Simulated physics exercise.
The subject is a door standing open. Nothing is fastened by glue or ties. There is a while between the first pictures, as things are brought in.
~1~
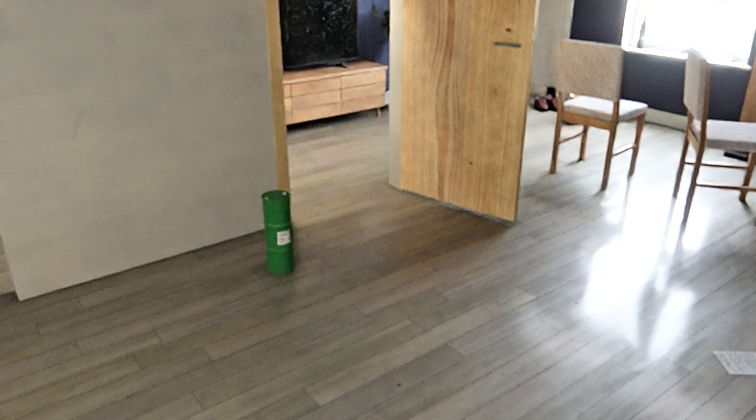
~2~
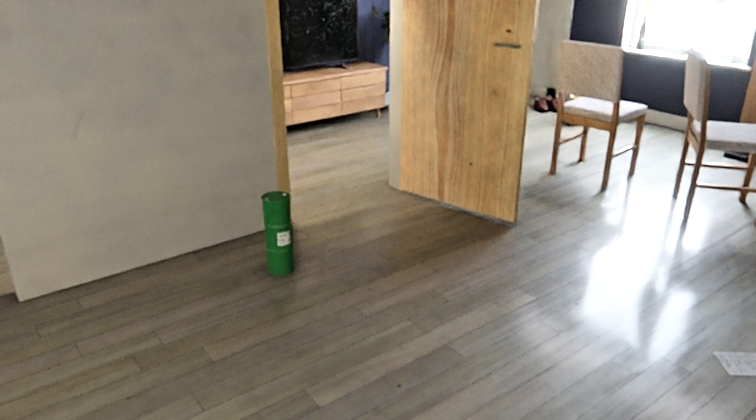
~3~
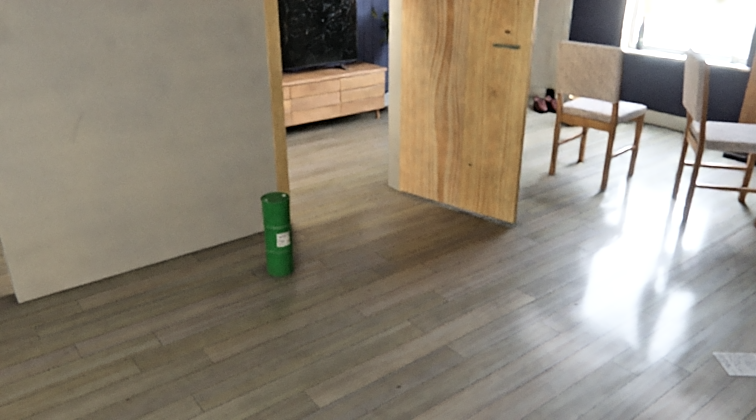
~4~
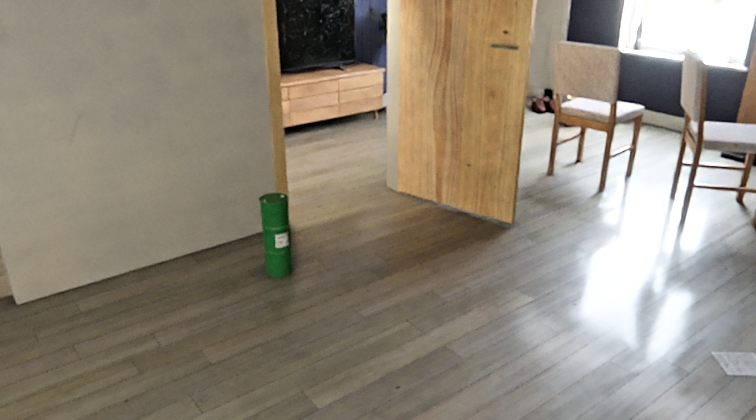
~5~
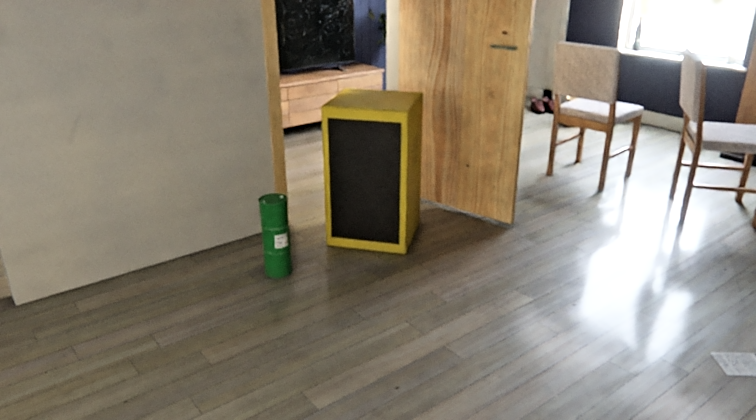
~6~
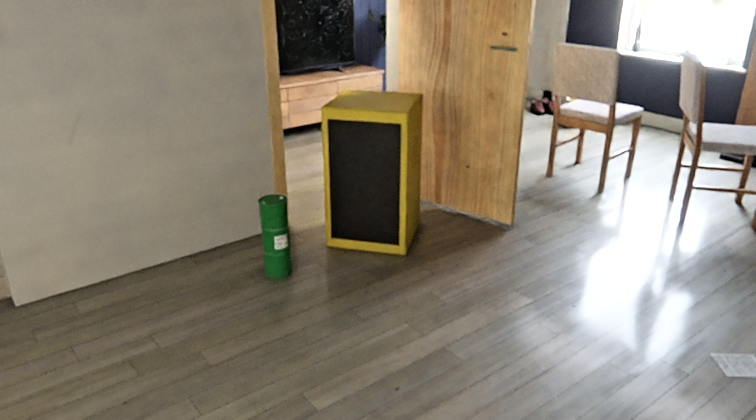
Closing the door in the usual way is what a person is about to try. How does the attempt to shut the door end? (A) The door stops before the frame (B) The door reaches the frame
Answer: A.
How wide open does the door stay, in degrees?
I'd say it stays open by roughly 65 degrees.
Then, 0.60 s later than the last frame, door at 95°.
Then, 1.00 s later than the last frame, door at 80°.
Then, 1.30 s later than the last frame, door at 68°.
When it is over, door at 66°; both as before. End places, in pixels of the last picture, yellow appliance near (372, 171).
